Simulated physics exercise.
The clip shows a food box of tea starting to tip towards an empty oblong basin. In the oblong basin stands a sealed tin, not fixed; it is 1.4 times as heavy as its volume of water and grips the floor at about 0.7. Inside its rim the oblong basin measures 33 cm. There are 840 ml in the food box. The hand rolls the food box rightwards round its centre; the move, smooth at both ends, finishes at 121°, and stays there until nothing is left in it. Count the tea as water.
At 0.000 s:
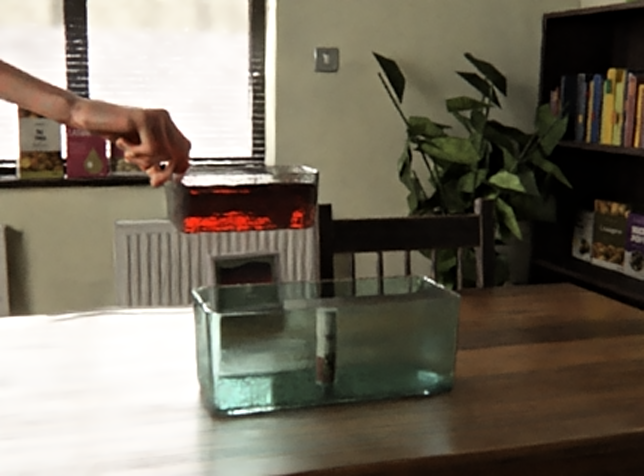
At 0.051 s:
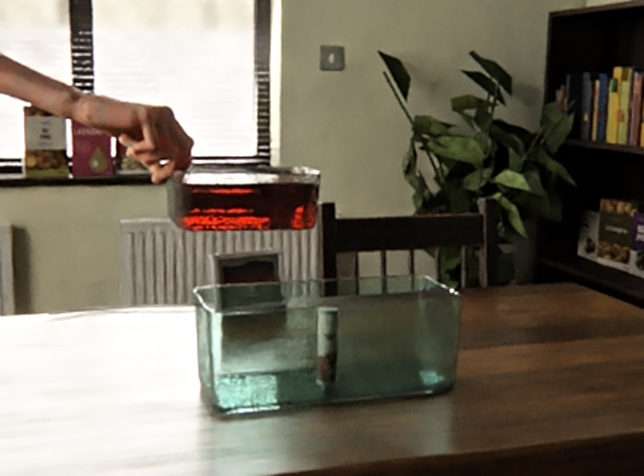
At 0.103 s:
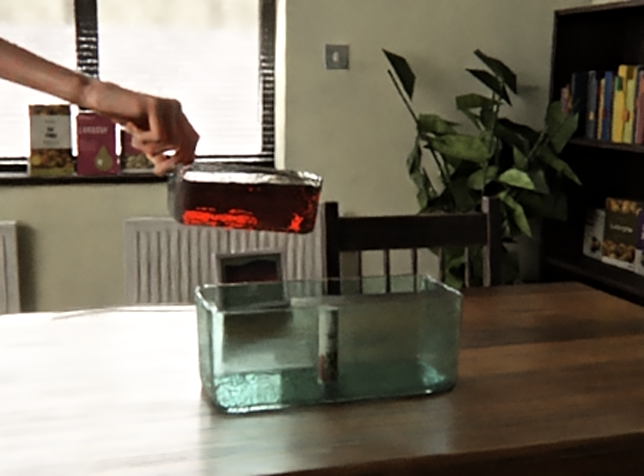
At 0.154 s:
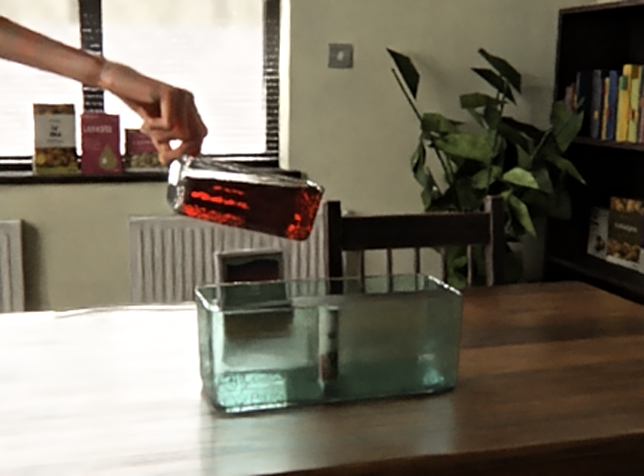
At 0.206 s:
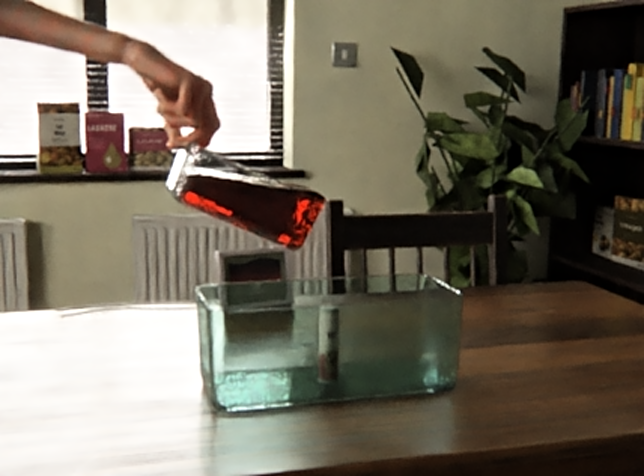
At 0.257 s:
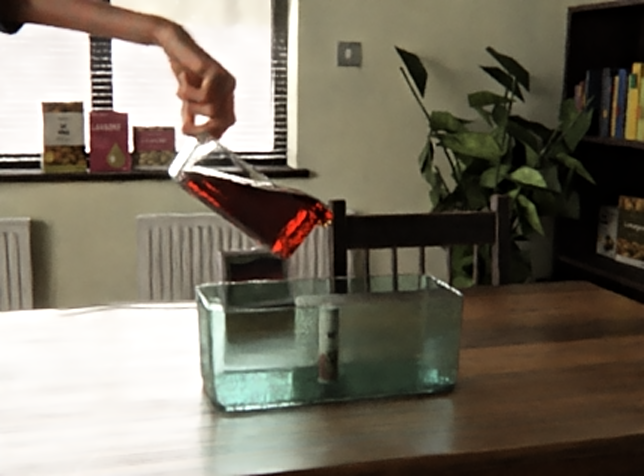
A hand tilts a clear food box of red tea rightwards, gently at first and then more steeply, above a greenish glass oblong basin on a wooden table, as the tea shifts towards the box's lower right end.
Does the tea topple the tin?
It keeps standing.
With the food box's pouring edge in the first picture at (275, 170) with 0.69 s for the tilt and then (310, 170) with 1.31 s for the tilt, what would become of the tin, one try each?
First it goes over; then it stays up.
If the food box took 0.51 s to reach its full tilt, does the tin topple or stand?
The tin topples.
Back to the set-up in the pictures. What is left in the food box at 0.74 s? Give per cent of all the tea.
Near 0 in a hundred.
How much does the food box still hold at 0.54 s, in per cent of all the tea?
About 6 per cent.
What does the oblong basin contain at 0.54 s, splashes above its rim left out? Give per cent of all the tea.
About 74 per cent.
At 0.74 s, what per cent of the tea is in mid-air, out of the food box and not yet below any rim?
Some 7 per cent.
By 0.54 s the tilt is 107° and 6 per cent is still to pour; the tin stands where it began.
By 0.74 s the tilt is 121° and 0 per cent is still to pour; the tin stands where it began.
By 0.96 s the tilt is 121° and 0 per cent is still to pour; the tin stands where it began.
By 1.19 s the tilt is 121° and 0 per cent is still to pour; the tin stands where it began.
At rest the tin stands where it began.
